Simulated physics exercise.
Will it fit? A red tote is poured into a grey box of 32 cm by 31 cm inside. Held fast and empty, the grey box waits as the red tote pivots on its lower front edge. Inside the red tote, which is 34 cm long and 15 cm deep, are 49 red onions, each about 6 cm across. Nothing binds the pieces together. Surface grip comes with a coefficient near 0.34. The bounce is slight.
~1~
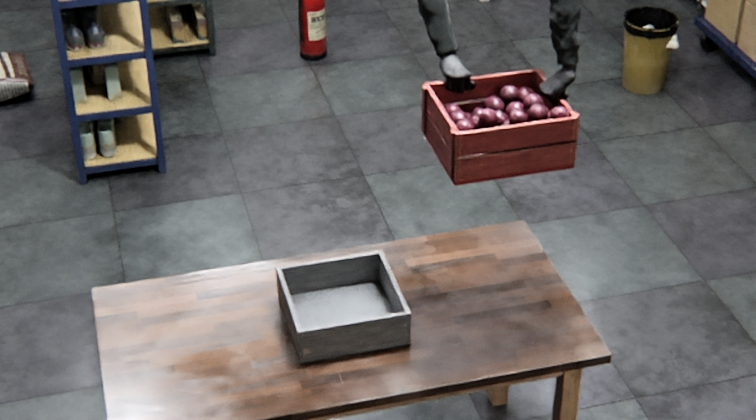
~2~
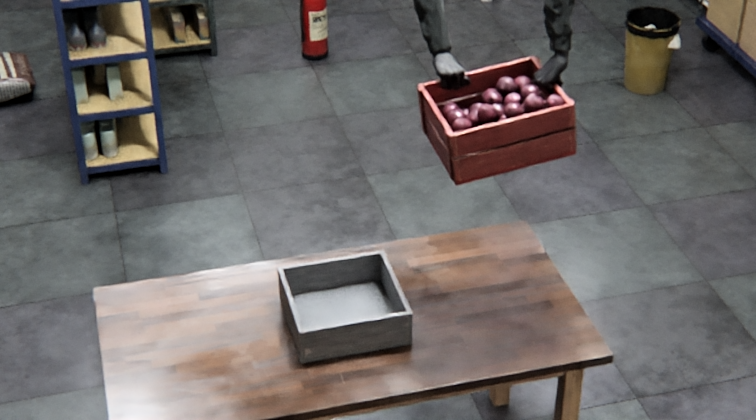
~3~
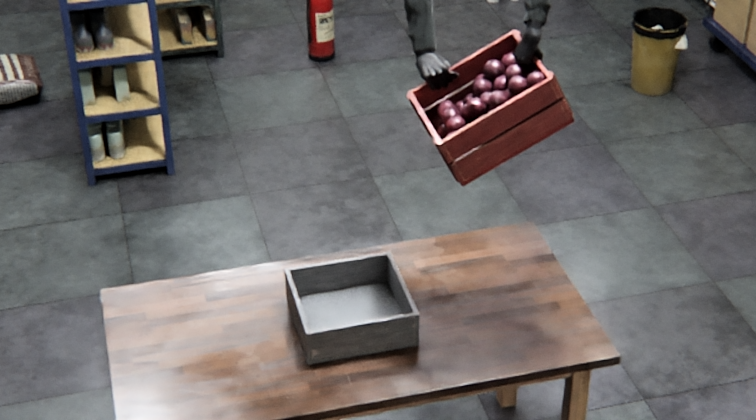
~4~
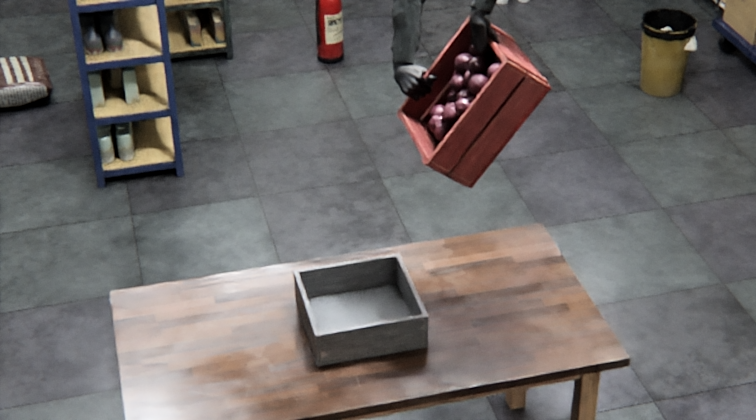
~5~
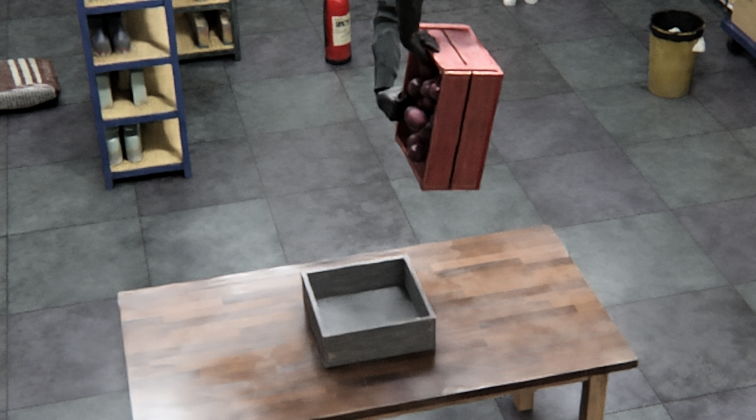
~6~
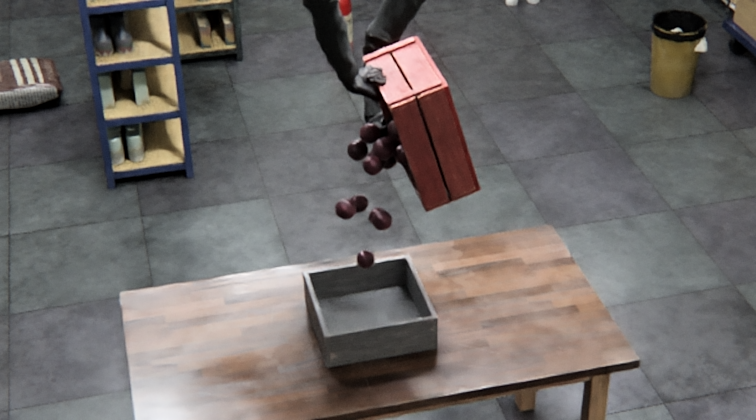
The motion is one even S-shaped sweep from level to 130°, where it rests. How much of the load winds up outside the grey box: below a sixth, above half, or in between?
Outside tally: One sixth to one half, grey box.
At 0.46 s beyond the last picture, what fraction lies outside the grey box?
Close to 20 in a hundred.
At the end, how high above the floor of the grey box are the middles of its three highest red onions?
Around 11 centimetres.
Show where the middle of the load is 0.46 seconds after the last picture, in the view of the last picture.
Centre: About (347, 312).
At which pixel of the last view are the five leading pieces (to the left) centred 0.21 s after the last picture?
Close to (279, 318).
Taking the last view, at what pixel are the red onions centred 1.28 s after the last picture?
I'd put the middle close to (345, 316) in the last view.
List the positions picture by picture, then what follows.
In the first picture (each is followed by its nearest rim corner in this view), red tote, (460, 133); grey box, (302, 330); 0° from level; none out.
Red tote, (454, 134); 7° from level, in the second picture.
Red tote, (442, 141); 27° from level, in the third picture.
Red tote, (429, 160); 53° from level, in the fourth picture.
Red tote, (423, 185); 81° from level; 1 out, the lowest onion at (417, 120), in the fifth picture.
Red tote, (424, 207); grey box, (329, 335); 106° from level; 12 out, the lowest onion at (366, 259), in the sixth picture.
Then, 0.21 s after the last picture, tilt 128°; 7 still in the red tote, 7 in the grey box, 4 outside the grey box and 31 in the air.
Then, 0.46 s after the last picture, tilt 130°; 32 in the grey box, 10 outside the grey box and 7 in the air.
Then, 0.82 s after the last picture, tilt 130°; 36 in the grey box and 13 outside the grey box.
Outcome (1.28 s after the last picture), 36 in the grey box and 13 outside the grey box. Asked share, 13 of 49, 27 per cent.
